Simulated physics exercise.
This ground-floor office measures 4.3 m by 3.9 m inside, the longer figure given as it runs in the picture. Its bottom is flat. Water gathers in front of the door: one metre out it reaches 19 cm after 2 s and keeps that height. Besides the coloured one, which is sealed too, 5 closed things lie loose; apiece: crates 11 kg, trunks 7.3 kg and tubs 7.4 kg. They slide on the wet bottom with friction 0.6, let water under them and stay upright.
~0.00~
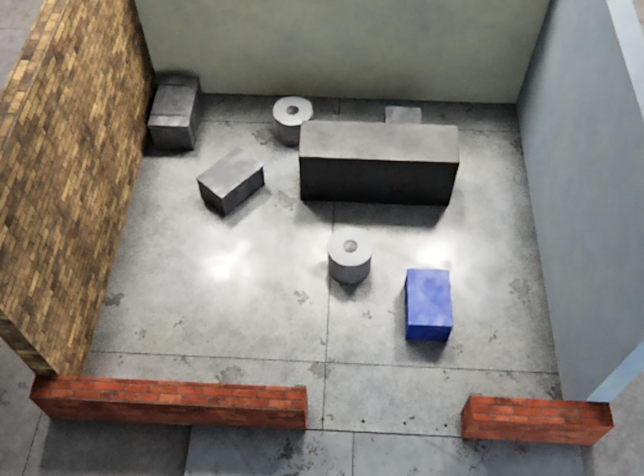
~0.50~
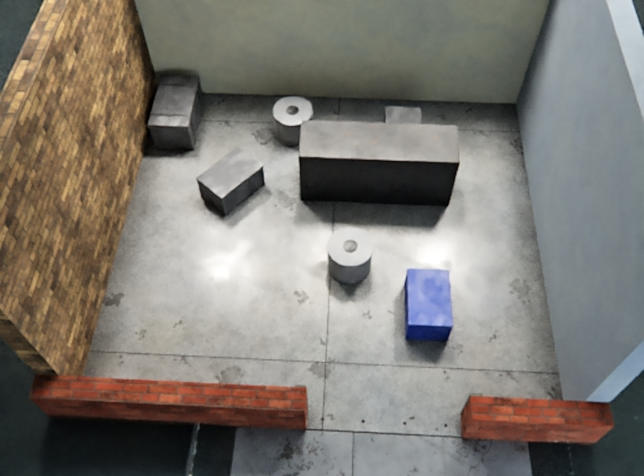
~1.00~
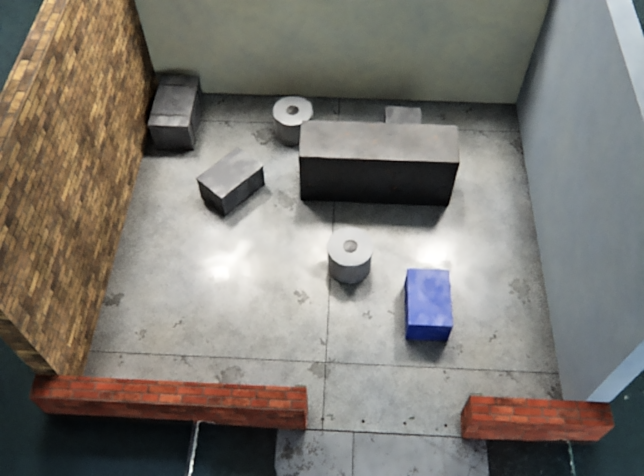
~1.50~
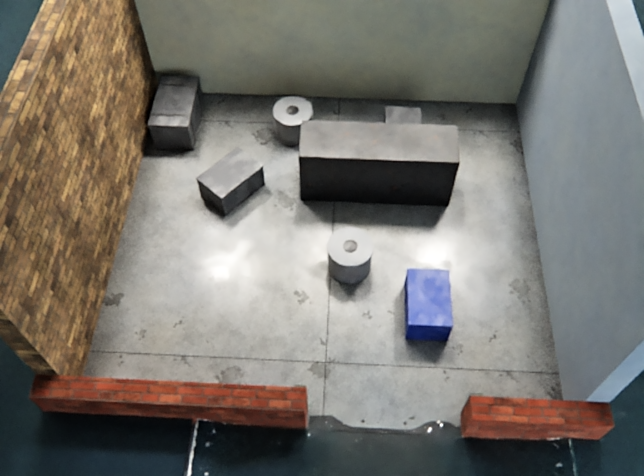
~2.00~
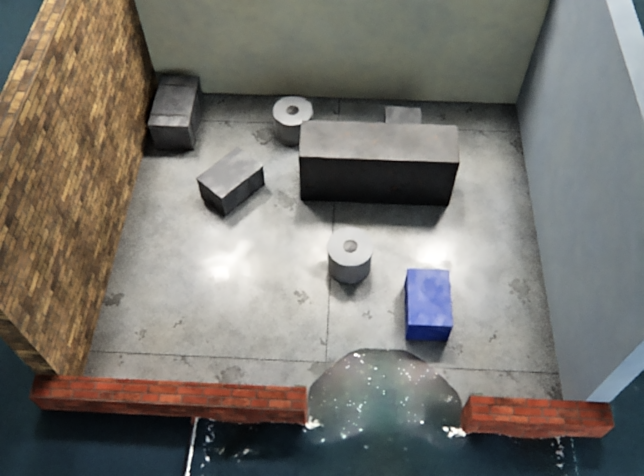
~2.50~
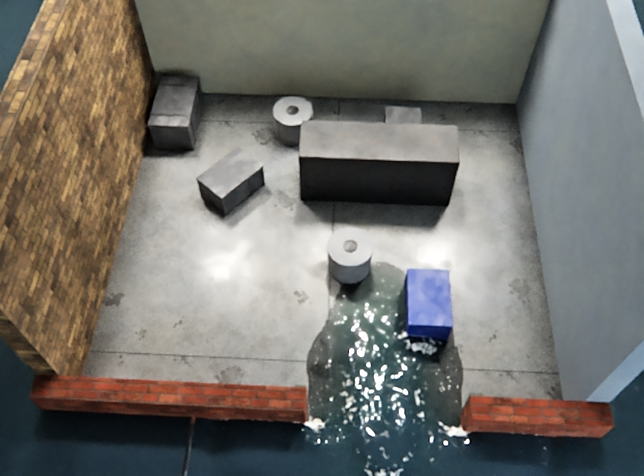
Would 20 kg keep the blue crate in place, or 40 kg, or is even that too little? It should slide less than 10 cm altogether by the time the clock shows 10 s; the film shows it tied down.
Verdict: Only the higher weight holds it.
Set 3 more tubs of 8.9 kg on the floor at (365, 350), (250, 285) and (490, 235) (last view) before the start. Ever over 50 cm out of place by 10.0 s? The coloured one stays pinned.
In turn: More, more, over.
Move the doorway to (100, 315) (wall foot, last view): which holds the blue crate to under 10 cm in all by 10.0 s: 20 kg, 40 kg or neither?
Then only the higher weight holds it.
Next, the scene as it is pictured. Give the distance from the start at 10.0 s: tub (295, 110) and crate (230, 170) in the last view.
In that order: 30 cm, 60 cm.
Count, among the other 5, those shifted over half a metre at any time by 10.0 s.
2 of them.
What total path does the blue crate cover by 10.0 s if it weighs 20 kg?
About 200 cm.
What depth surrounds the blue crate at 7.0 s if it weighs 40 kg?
About 8 cm.
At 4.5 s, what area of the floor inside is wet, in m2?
Some 9.5 m2.
After 3.5 s the blue crate would be 33 cm from its start with 20 kg and 0 cm from its start with 40 kg; 6 cm of water round it then.
After 4.5 s the blue crate would be 55 cm from its start with 20 kg and 0 cm from its start with 40 kg; 5 cm of water round it then.
After 7.0 s the blue crate would be 85 cm from its start with 20 kg and 0 cm from its start with 40 kg; 8 cm of water round it then.
After 10.0 s the blue crate would be 193 cm from its start with 20 kg and 0 cm from its start with 40 kg; 9 cm of water round it then.
